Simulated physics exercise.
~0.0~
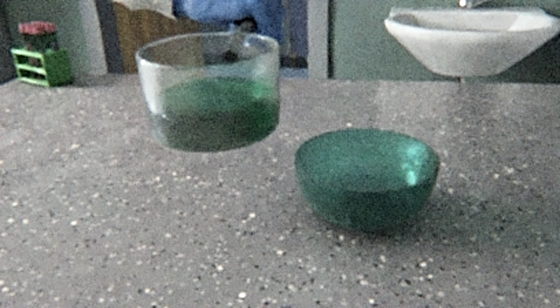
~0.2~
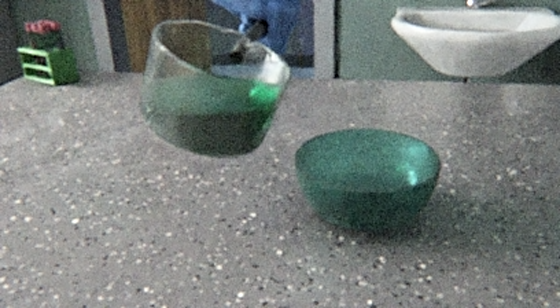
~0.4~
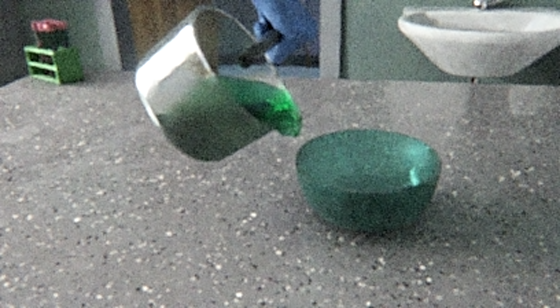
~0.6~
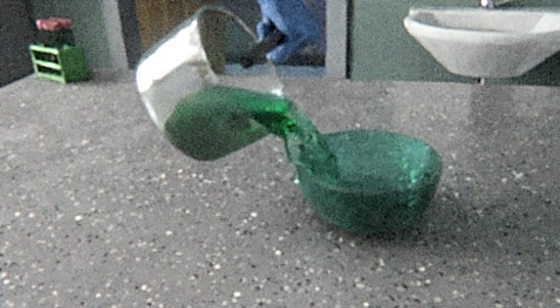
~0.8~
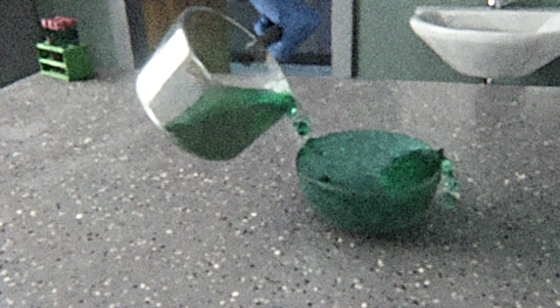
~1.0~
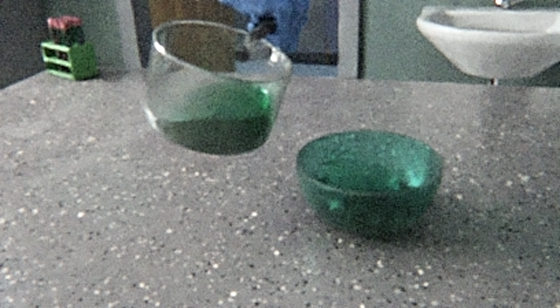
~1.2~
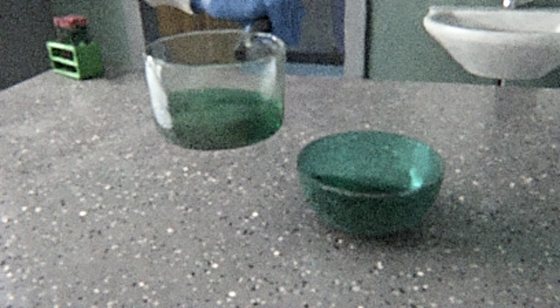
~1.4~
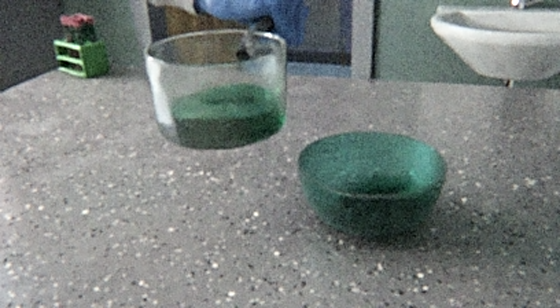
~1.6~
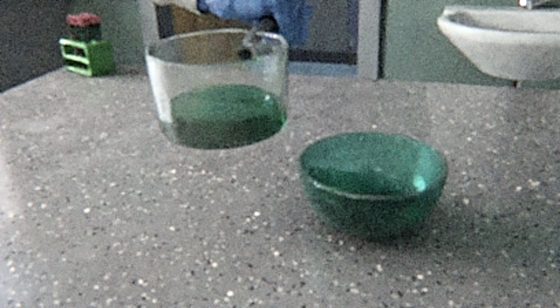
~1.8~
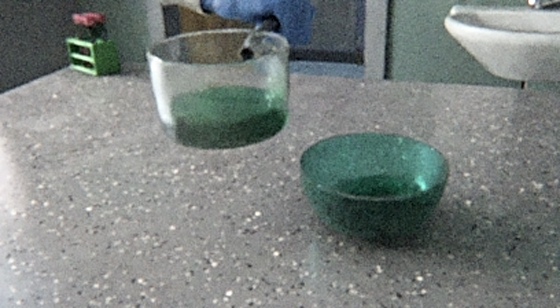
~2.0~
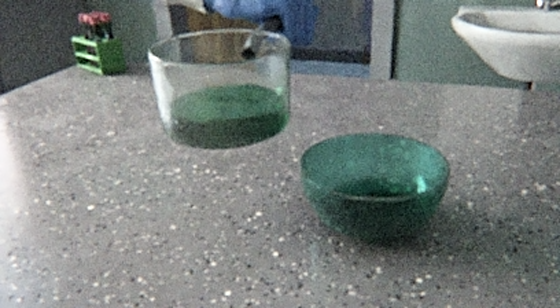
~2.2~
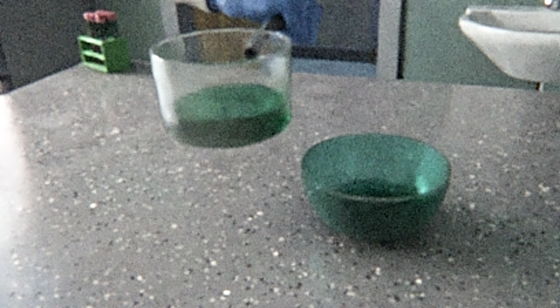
A clear glass pot of green liquid hangs above a speckled grey counter, seen from slightly above, with a green translucent bowl to its right. Behind stand a small green rack at left, a blue shape before a doorway, and a white basin at right. The pot tips steeply to the right, and green liquid streams from its rim into the bowl, some splashing up at the bowl's far right edge. The pot then swings back level, still holding some liquid, while the view drifts slightly sideways. Finally, the pot hangs upright and still beside the bowl.
